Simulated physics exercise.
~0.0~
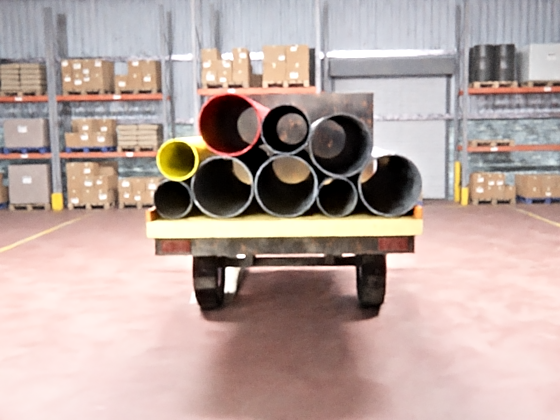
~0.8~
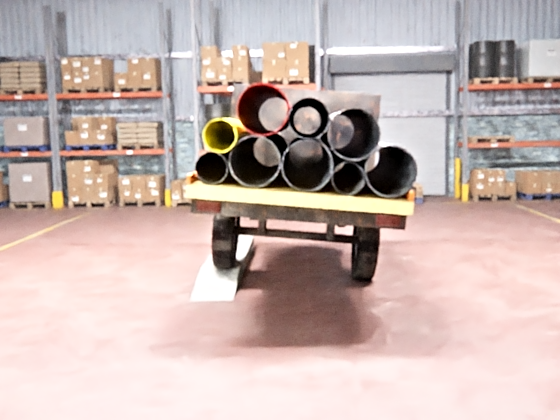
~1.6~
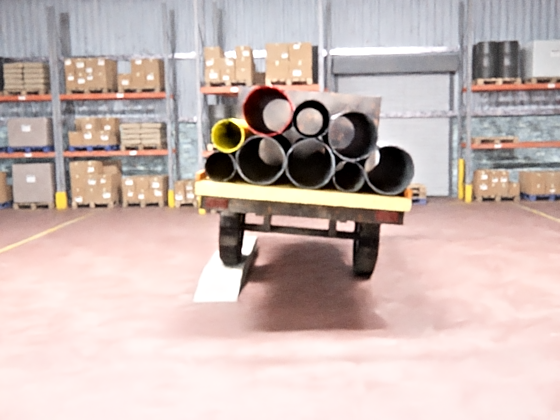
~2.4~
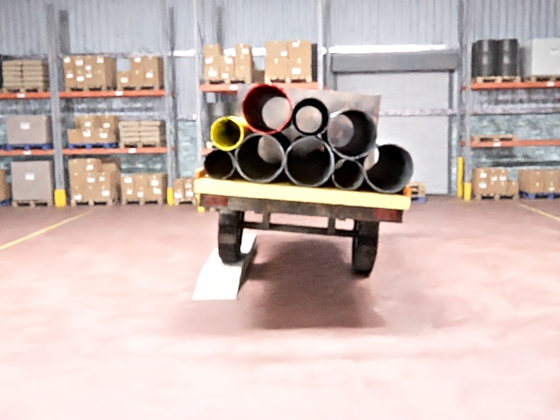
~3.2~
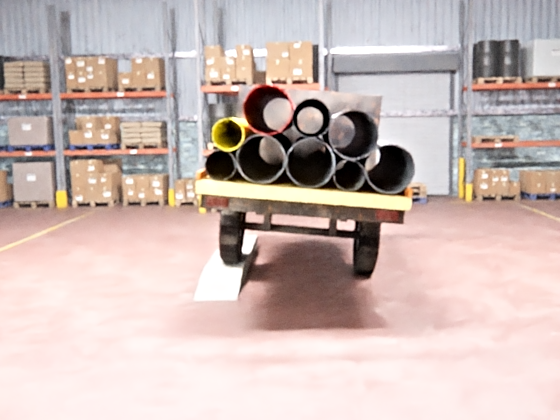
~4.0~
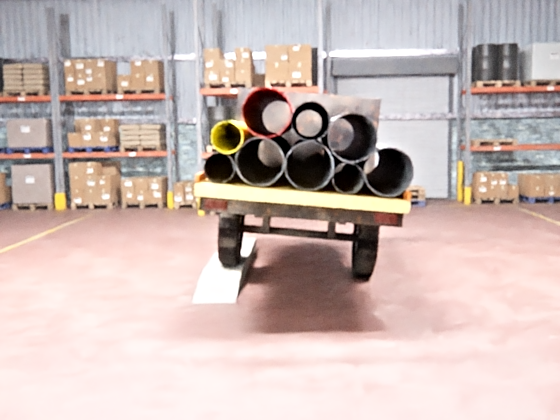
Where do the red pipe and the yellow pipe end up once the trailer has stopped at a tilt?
Both stay on the trailer. The yellow pipe is still resting at the left side of the stack, and the red one is still on top of the other pipes.
